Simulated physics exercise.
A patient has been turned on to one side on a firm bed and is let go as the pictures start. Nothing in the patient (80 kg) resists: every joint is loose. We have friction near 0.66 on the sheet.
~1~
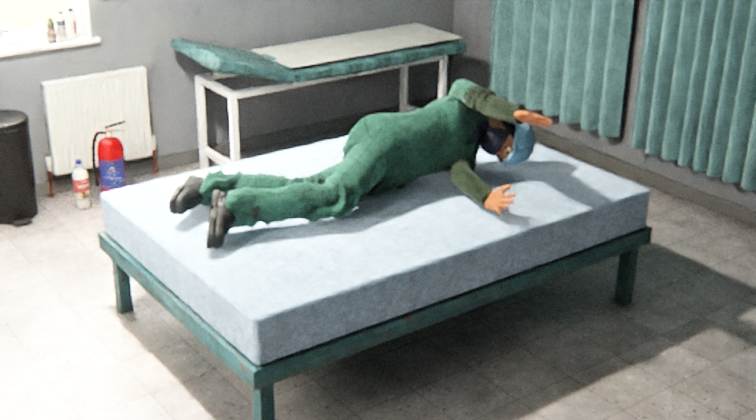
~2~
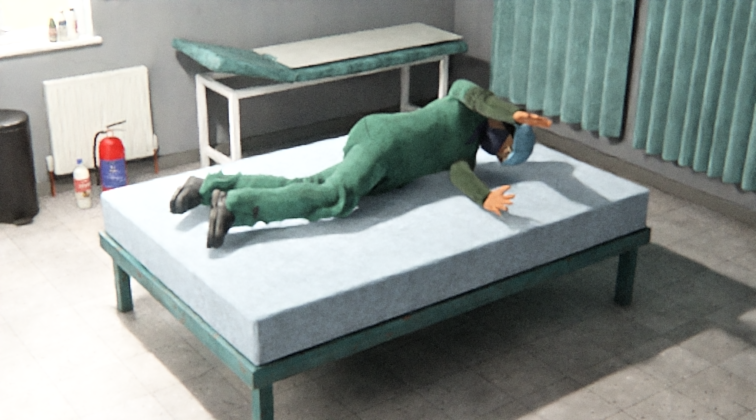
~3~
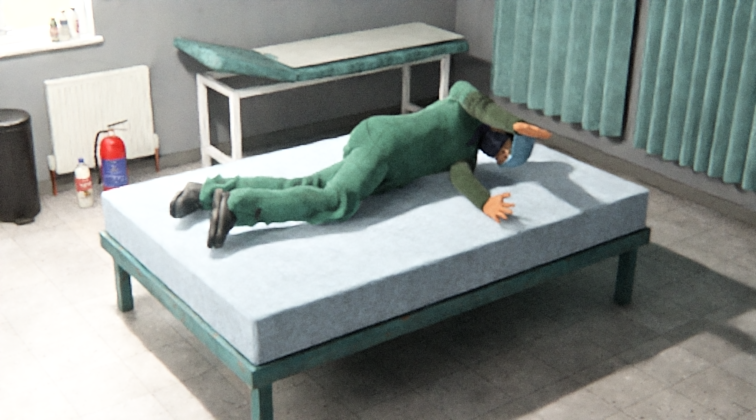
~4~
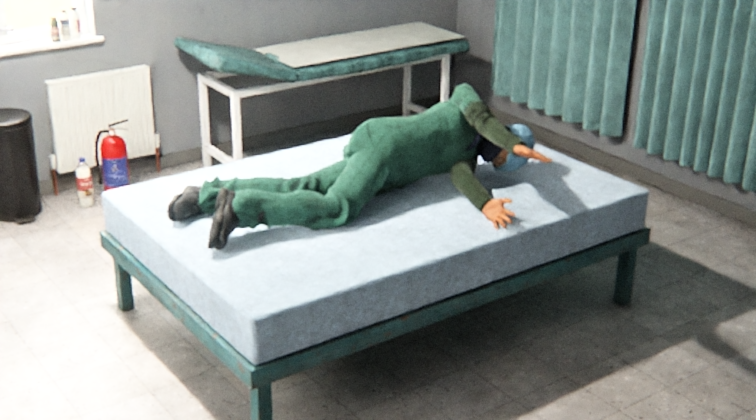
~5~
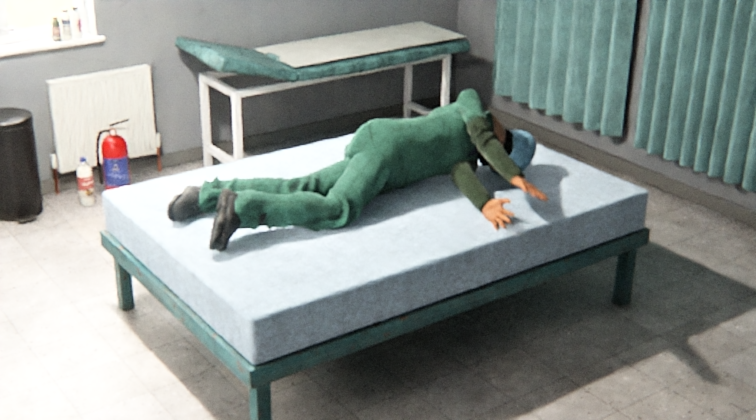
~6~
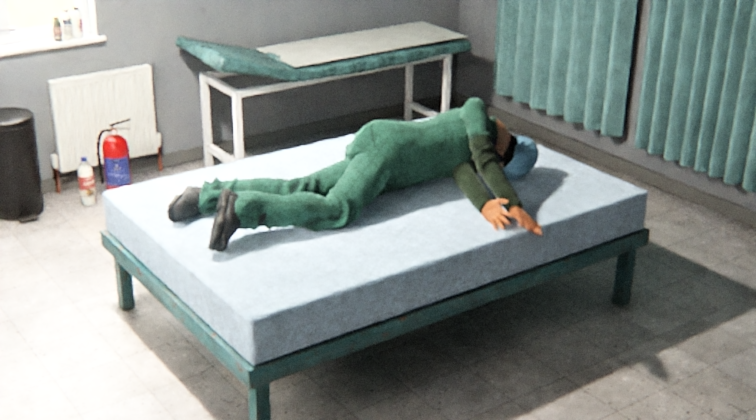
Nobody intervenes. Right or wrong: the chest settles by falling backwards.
Wrong, it goes forwards.
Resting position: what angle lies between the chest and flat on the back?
Around 120 degrees from flat on the back.
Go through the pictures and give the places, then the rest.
The first frame shows chest (460, 129); shoulders at 90°.
The second frame shows chest (460, 129); shoulders at 90°.
The third frame shows chest (461, 130); shoulders at 90°.
The fourth frame shows chest (462, 132); shoulders at 95°.
The fifth frame shows chest (464, 135); shoulders at 105°.
The sixth frame shows chest (468, 139); shoulders at 115°.
Then, 0.22 s after the last picture the chest is turned 115° from lying flat on the back, near (472, 145) in the last picture's view.
Then, 0.62 s after the last picture the chest is turned 115° from lying flat on the back, near (473, 147) in the last picture's view.
Then, 1.22 s after the last picture the chest is turned 115° from lying flat on the back, near (473, 147) in the last picture's view.
In the final state, chest rolls forwards.
